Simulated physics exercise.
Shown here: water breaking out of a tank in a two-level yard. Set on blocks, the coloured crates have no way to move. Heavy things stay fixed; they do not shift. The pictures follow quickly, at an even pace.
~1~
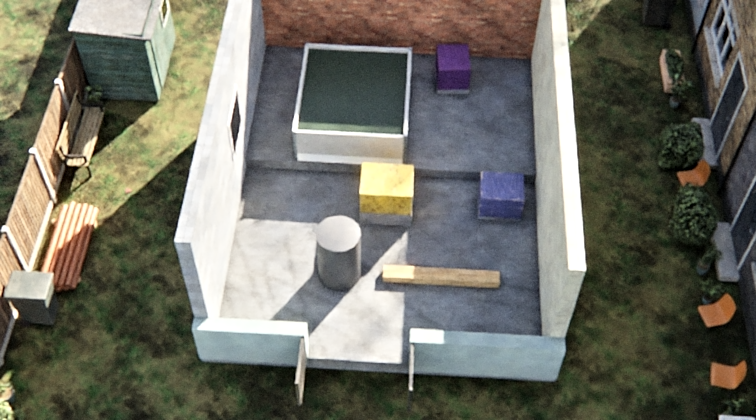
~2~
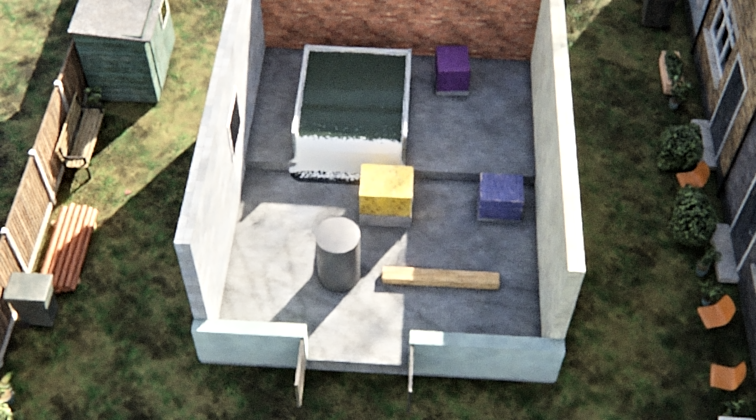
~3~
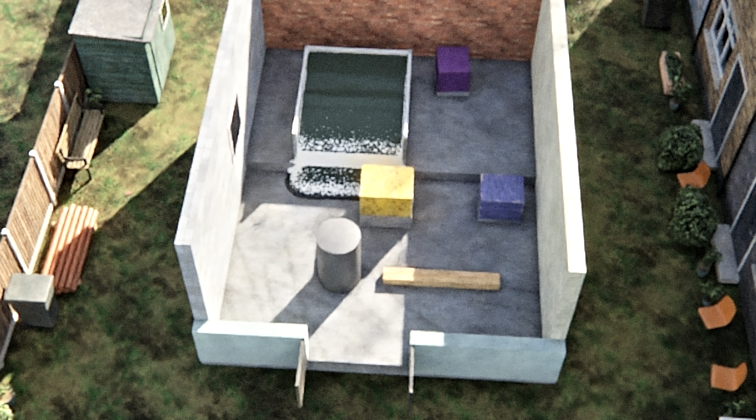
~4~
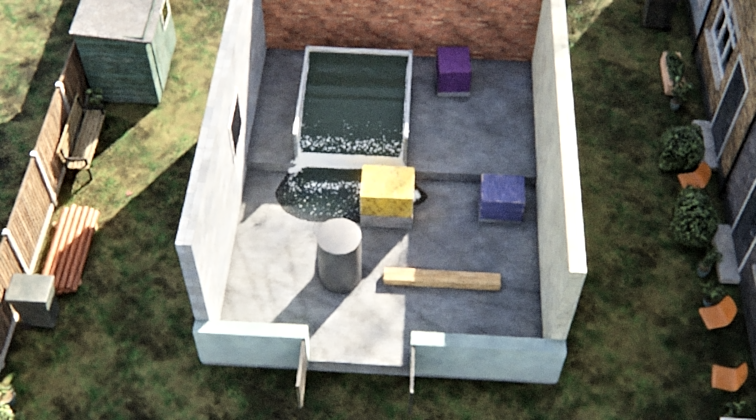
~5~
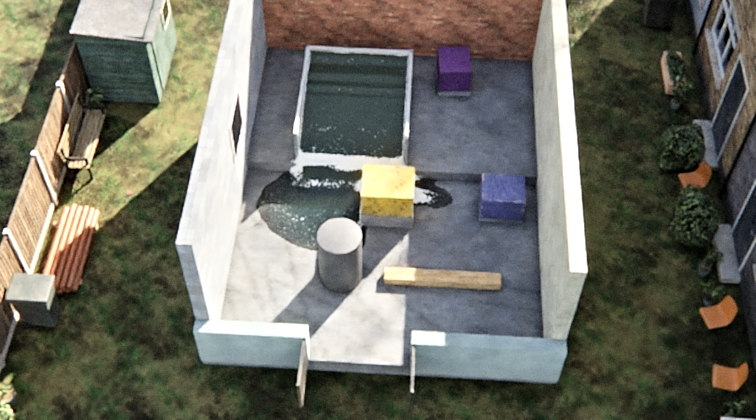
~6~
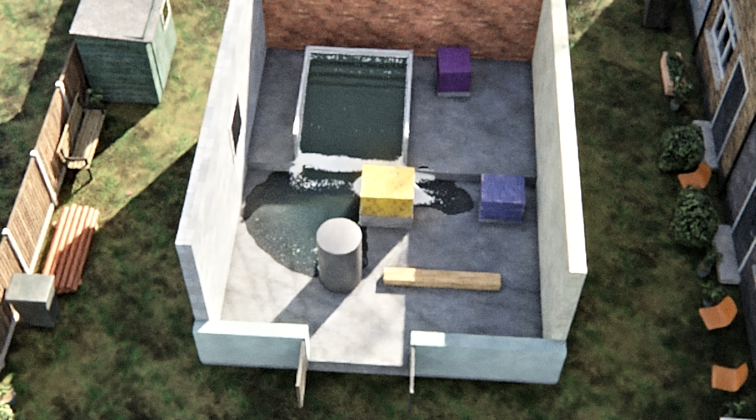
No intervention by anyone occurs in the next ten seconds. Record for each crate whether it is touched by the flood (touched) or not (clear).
Record: Blue crate touched, purple crate clear, yellow crate touched.
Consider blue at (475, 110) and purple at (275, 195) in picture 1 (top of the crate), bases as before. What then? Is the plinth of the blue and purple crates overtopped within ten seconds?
Looks like the blue crate never gets reached and the purple crate gets reached.
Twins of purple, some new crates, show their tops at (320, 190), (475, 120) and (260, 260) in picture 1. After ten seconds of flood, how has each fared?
Crate one is touched by the flood; crate two avoids the flood; crate three is touched by the flood.
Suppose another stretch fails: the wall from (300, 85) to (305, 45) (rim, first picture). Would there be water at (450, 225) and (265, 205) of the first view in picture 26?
Going point by point, the first is high and dry and the second is waterlogged.
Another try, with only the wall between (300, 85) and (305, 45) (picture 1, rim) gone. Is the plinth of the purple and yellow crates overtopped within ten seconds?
The purple crate is flooded and the yellow crate is untouched.
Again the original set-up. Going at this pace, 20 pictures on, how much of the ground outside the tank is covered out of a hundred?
Close to 60 %.
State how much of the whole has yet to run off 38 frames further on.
Estimate: 92 %.
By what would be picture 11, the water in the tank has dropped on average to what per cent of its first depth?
54 percent or so.
A moment on, water covers 35 % of the floor; the blue crate water round its plinth, the purple crate not reached, the yellow crate water round its plinth.
Next, water covers 45 % of the floor; the blue crate water round its plinth, the purple crate not reached, the yellow crate water round its plinth.
Then, water covers 60 % of the floor; the blue crate water round its plinth, the purple crate not reached, the yellow crate water round its plinth.
Later, water covers 65 % of the floor; the blue crate water round its plinth, the purple crate not reached, the yellow crate water round its plinth.
In the end, water covers 65 % of the floor; the blue crate was topped, the purple crate stayed above the water, the yellow crate was topped.
